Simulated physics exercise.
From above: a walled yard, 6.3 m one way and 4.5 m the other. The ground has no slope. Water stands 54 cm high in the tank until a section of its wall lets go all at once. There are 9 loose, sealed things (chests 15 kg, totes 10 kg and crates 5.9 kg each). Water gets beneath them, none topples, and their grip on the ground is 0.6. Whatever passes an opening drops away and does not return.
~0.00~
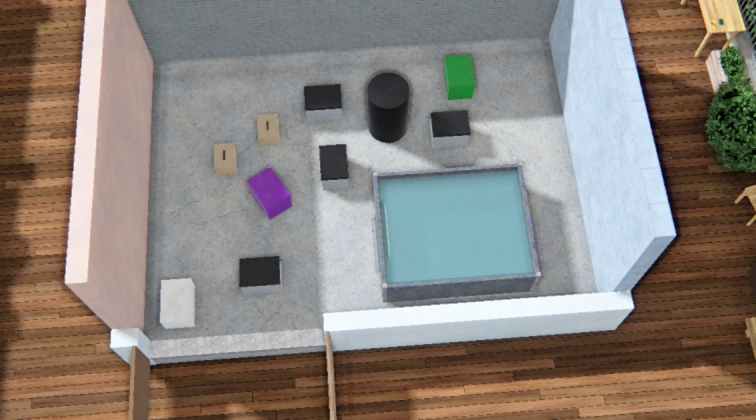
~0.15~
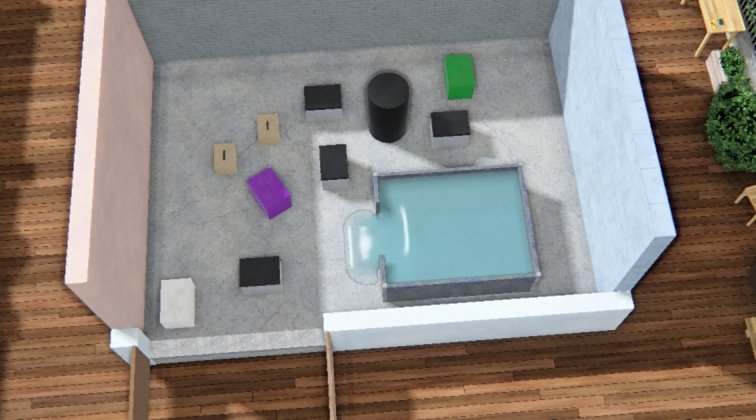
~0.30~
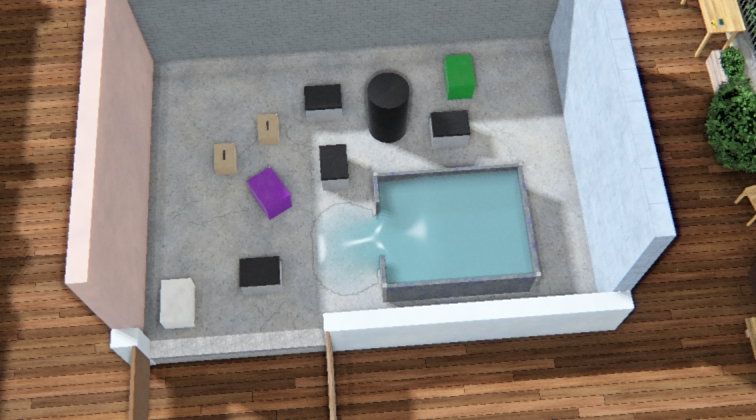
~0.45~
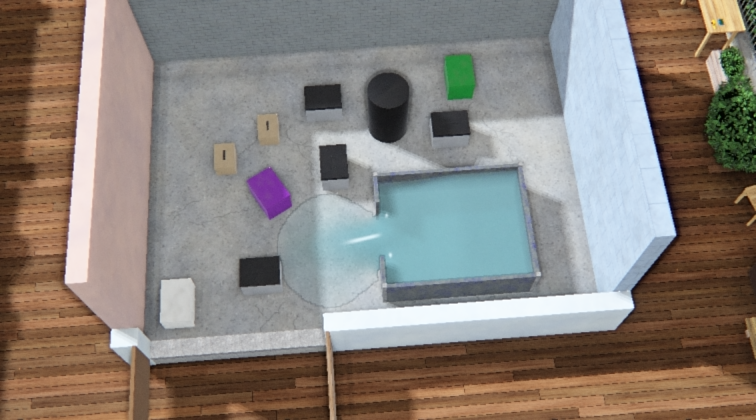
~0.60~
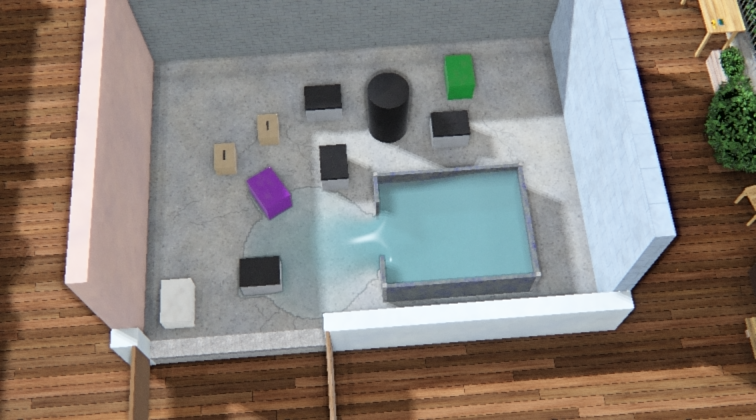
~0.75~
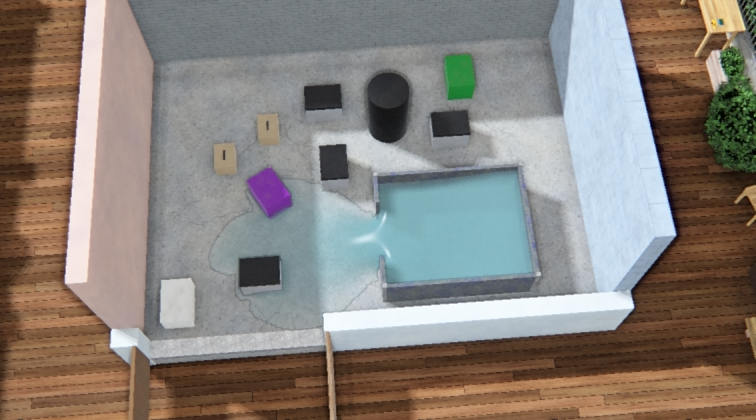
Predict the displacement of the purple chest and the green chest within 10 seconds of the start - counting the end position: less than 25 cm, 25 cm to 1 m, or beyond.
Purple chest gets carried off, green chest holds its place.
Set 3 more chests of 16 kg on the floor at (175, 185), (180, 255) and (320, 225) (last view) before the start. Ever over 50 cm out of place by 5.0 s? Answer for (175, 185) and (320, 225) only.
In that order: More, past it.
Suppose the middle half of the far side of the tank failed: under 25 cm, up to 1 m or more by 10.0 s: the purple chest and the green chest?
Then the purple chest holds its place, the green chest travels far.
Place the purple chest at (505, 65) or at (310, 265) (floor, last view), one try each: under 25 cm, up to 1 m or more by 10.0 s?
In that order: It holds its place; it ends far away.
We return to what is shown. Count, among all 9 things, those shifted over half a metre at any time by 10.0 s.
I count 4.
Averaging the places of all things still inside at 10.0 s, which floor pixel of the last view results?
At about (355, 111).
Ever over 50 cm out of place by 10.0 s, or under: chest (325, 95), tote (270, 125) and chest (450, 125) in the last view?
In turn: Less, under, less.
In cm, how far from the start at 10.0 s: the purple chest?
Roughly 250 cm.
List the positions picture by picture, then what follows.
The first picture shows the purple chest at (268, 188) rests on the ground; the green chest at (460, 70), on the bottom; 3.3 m2 under water; 0 of 9 have shifted.
The second picture shows the purple chest at (268, 188) rests on the ground; the green chest at (460, 70), on the bottom; 3.7 m2 under water; 0 of 9 have shifted.
The third picture shows the purple chest at (268, 188), on the bottom; the green chest at (460, 70) rests on the ground; water covers 4.3 m2; 0 of 9 have shifted.
The fourth picture shows the purple chest at (268, 188), on the bottom; the green chest at (460, 70) rests on the ground; 5.2 m2 under water; 0 of 9 have shifted.
The fifth picture shows the purple chest at (268, 188), on the bottom; the green chest at (460, 70) rests on the ground; 5.9 m2 under water; 0 of 9 have shifted.
The sixth picture shows the purple chest at (268, 188) rests on the ground; the green chest at (460, 70) rests on the ground; water covers 6.8 m2; 0 of 9 have shifted.
After 2.0 s the purple chest is near (220, 162), 0.8 m from its start, aground; the green chest is near (460, 70), 0.0 m from its start, aground; 0 of 9 are out; 1 afloat.
After 4.5 s the purple chest is near (170, 90), 2.2 m from its start, afloat; the green chest is near (460, 70), 0.0 m from its start, aground; 0 of 9 are out; 4 afloat.
After 7.0 s the purple chest is near (206, 53), 2.5 m from its start, afloat; the green chest is near (460, 70), 0.0 m from its start, aground; 2 of 9 are out; 1 afloat.
After 10.0 s the purple chest is near (303, 49), 2.4 m from its start, afloat; the green chest is near (460, 70), 0.0 m from its start, aground; 2 of 9 are out; 1 afloat.
